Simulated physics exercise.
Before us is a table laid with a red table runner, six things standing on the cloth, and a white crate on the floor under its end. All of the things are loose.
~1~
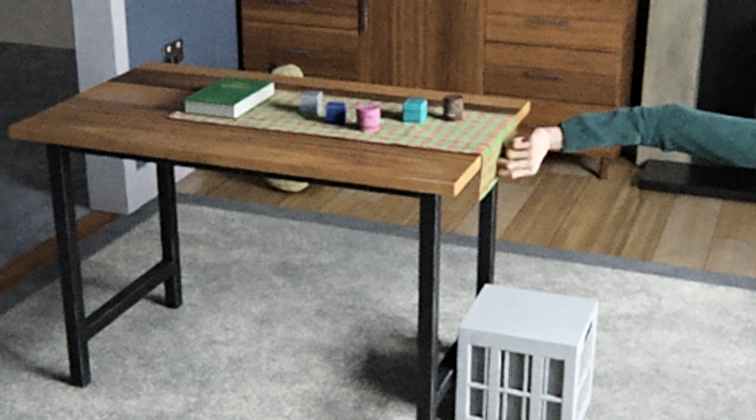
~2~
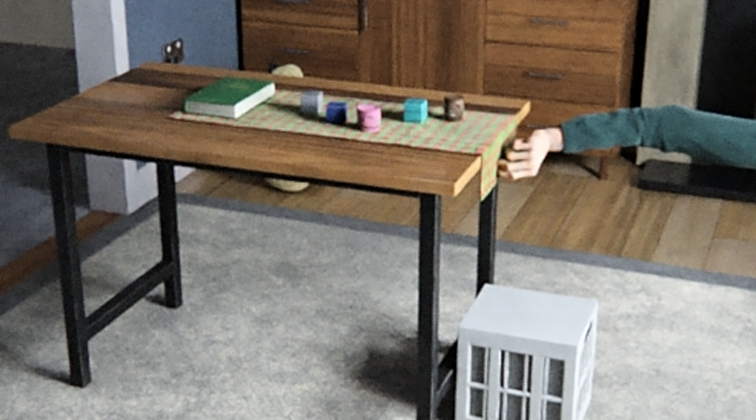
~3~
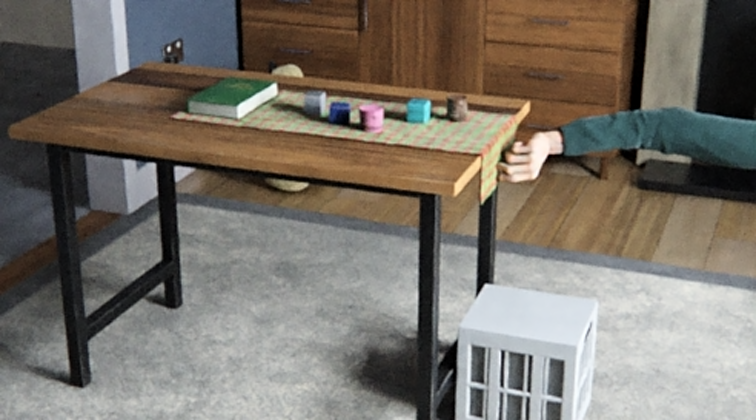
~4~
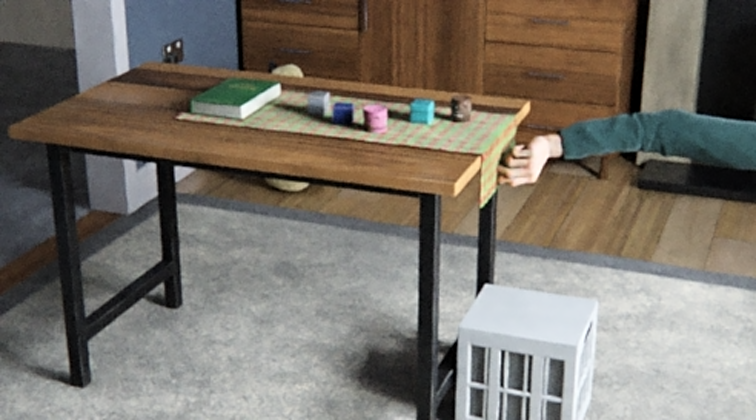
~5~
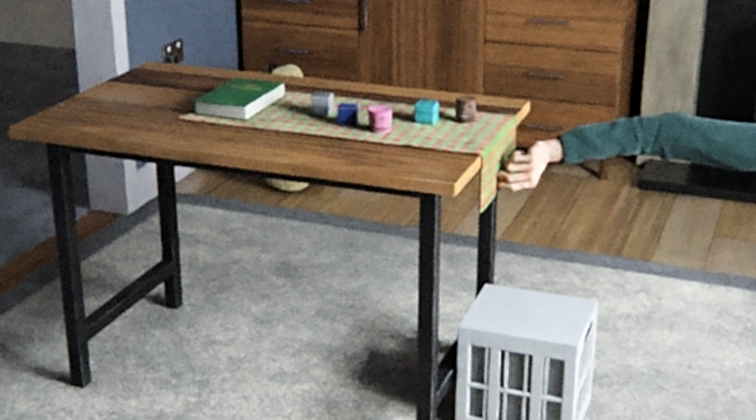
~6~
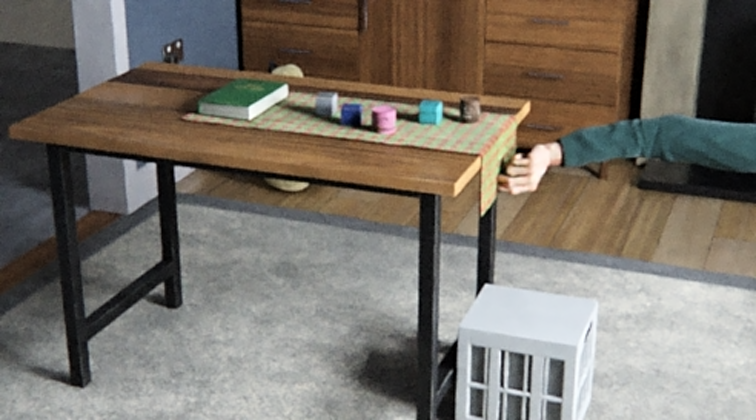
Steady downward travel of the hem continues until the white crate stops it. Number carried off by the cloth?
Exactly three drop.
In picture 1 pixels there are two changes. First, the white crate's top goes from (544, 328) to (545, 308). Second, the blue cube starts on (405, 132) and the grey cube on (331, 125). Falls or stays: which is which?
Blue cube: Lost; grey cube: Safe.
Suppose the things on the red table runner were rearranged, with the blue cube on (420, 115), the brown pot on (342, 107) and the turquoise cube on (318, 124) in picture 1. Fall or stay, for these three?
First the blue cube: It ends off the top. Next the brown pot: It is still up there. Last the turquoise cube: It is still up there.
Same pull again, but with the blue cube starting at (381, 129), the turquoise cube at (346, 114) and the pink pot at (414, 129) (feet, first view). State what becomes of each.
Note - blue cube lost, turquoise cube retained, pink pot lost.
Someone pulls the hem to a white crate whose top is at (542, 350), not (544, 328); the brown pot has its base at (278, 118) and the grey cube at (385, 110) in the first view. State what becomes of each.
Brown pot stays, grey cube is gone.
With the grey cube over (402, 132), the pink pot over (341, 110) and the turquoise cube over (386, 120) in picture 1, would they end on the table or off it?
The grey cube? It tips off. The pink pot stays where it is, and the turquoise cube tips off.
Soon after, hem near (498, 245); brown pot gone.
After that, hem near (498, 296); brown pot and turquoise cube gone.
In the end, hem on the crate; brown pot, turquoise cube and pink pot gone. The count of fallen things is three.
